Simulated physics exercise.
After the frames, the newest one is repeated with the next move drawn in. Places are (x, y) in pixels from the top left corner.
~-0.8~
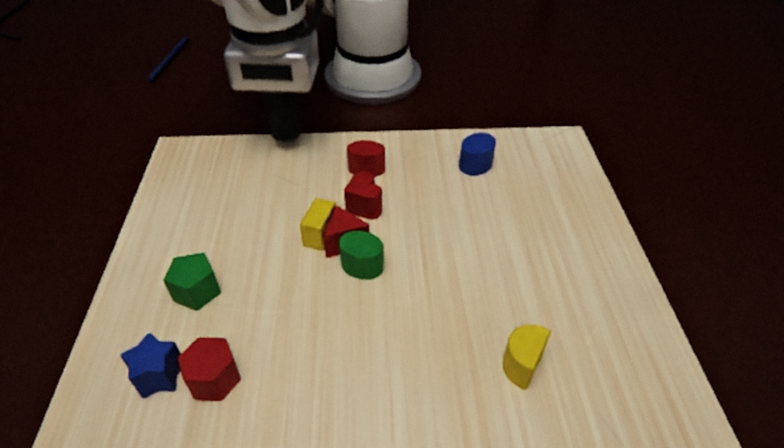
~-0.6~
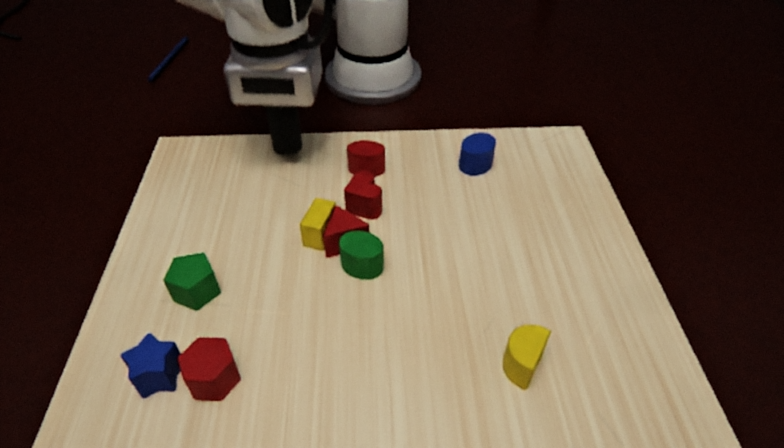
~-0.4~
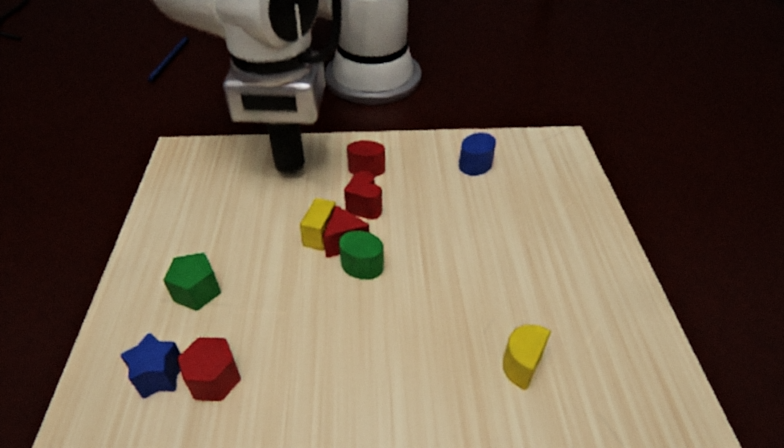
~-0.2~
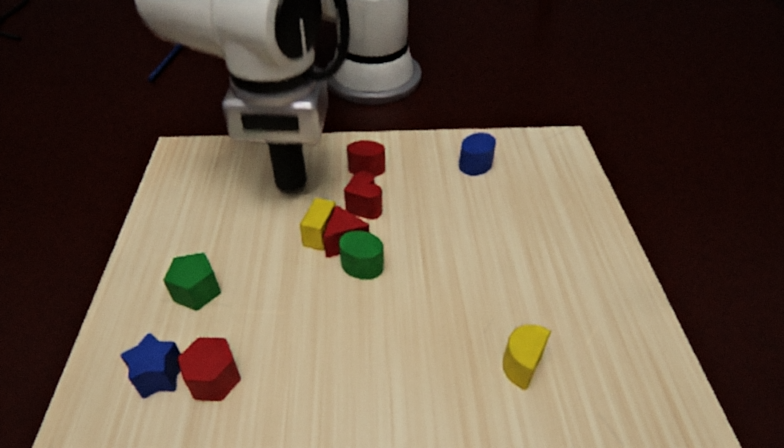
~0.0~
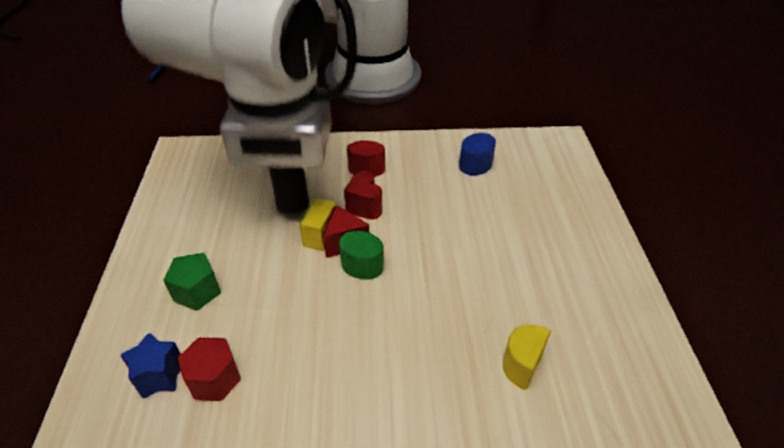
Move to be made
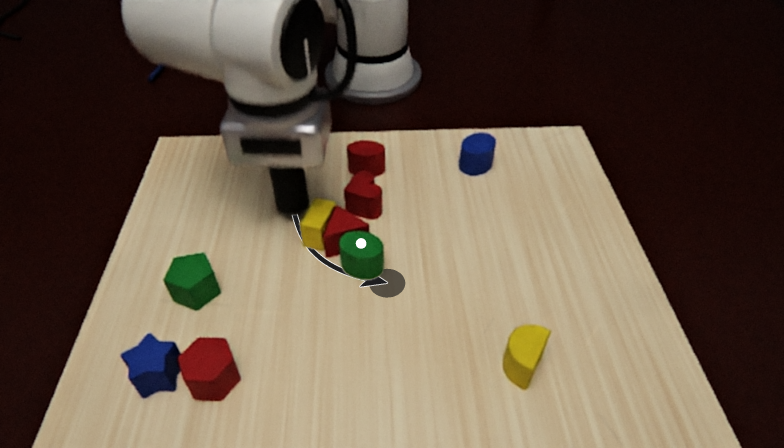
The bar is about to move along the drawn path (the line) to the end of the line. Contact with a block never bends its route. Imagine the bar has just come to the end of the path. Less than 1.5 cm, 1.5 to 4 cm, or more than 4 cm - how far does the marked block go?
The over 4 cm band.
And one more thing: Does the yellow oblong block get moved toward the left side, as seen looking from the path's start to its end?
In short: Yes.
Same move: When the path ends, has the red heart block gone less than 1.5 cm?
Final answer: Yes.
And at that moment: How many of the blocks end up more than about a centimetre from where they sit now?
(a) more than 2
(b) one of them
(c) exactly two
The one that fits is a, more than 2.
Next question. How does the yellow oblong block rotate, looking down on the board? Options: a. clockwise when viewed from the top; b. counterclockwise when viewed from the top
That would be b.
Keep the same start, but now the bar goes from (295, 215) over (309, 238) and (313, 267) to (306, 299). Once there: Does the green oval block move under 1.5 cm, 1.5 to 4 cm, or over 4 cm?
The distance will be 1.5 to 4 cm.
Drawn move, from (295, 215) by way of (308, 245) and (340, 270) to (387, 283); the dot is on the green oval block.
The first path, step by step. One third of the way, bar (307, 236); yellow oblong block (334, 227), turned 20° anticlockwise; red triangular block (360, 223), turned 15° anticlockwise; green oval block (369, 250).
Two thirds of the way, bar (340, 260); yellow oblong block (369, 241), turned 50° anticlockwise; red triangular block (386, 224), turned 45° anticlockwise; green oval block (408, 262), turned 40° clockwise.
At the end, bar (387, 273); yellow oblong block (396, 238), turned 75° anticlockwise; red triangular block (401, 218), turned 70° anticlockwise; green oval block (424, 264), turned 80° clockwise; red heart block still.
